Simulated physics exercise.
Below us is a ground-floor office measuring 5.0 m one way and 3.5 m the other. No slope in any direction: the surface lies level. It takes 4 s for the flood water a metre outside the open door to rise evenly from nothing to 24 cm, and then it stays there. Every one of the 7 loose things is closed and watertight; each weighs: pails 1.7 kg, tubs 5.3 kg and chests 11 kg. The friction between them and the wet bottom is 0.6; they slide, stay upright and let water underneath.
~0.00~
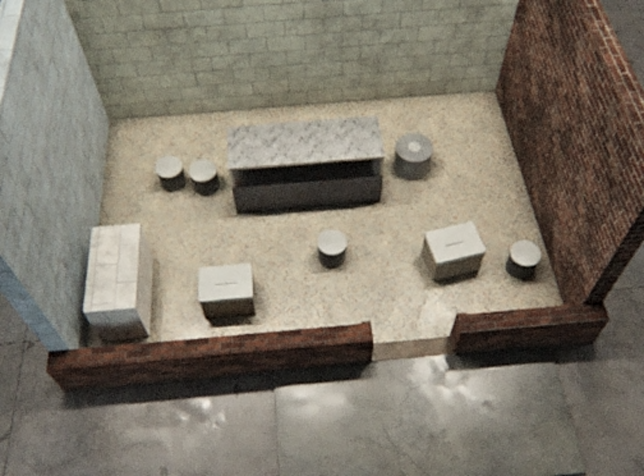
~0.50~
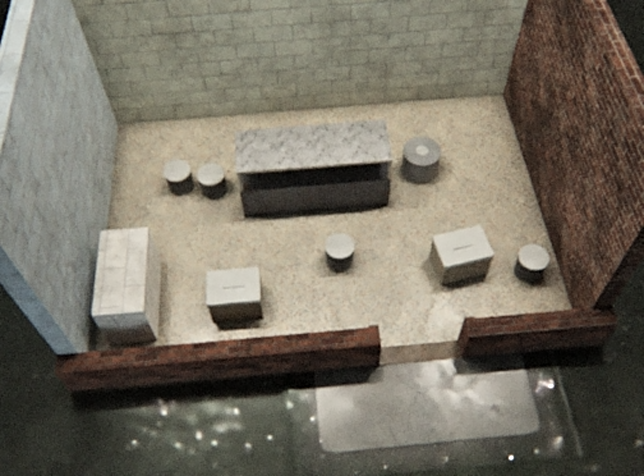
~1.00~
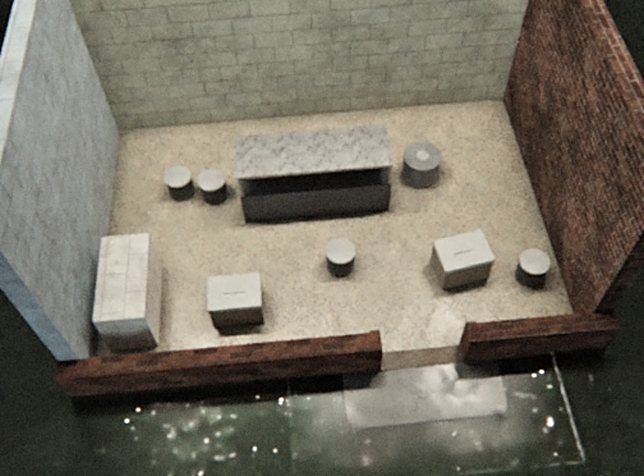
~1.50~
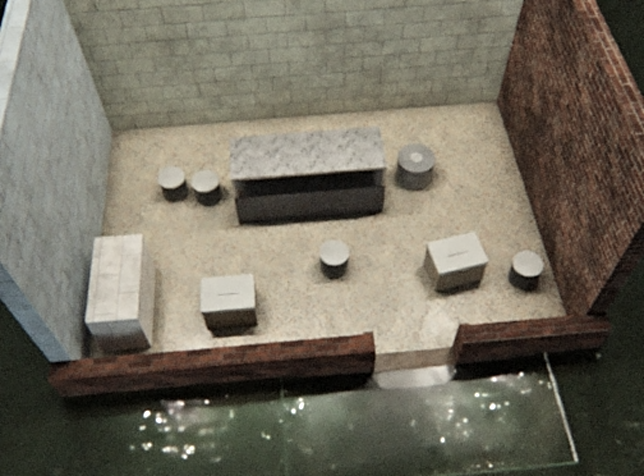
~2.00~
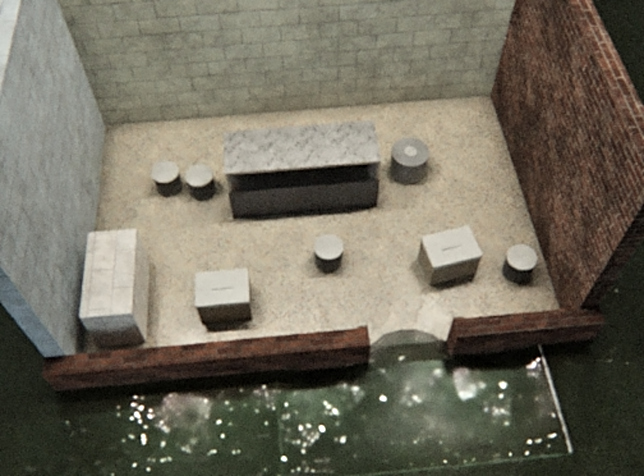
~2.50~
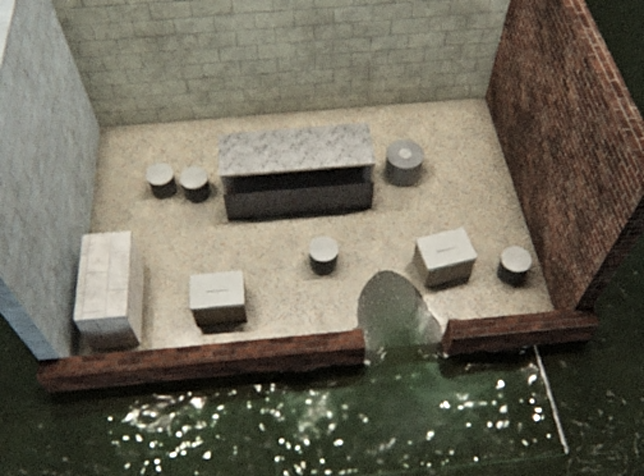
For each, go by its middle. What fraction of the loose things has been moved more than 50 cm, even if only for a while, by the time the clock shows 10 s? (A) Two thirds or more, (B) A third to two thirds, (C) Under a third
B.
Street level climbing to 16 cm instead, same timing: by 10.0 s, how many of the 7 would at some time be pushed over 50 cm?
In that case the number is 4.
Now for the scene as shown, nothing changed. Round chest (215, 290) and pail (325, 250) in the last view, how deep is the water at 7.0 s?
About 2 and 5 cm.
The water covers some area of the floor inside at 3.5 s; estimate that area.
3.0 m2.
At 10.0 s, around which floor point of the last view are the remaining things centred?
Mean floor pixel: About (299, 190).
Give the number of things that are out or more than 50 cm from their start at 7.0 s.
3.
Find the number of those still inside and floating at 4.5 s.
1 at that moment.
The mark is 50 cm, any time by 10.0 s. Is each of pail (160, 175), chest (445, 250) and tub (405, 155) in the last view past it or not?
Same order as the question: Smaller, greater, greater.
After 3.5 s 0 of 7 are over 50 cm from their spots; 0 afloat.
After 4.5 s 2 of 7 are over 50 cm from their spots; 1 afloat.
After 7.0 s 3 of 7 are over 50 cm from their spots; 3 afloat.
After 10.0 s 3 of 7 are over 50 cm from their spots, and 4 have been at some point; 6 afloat.
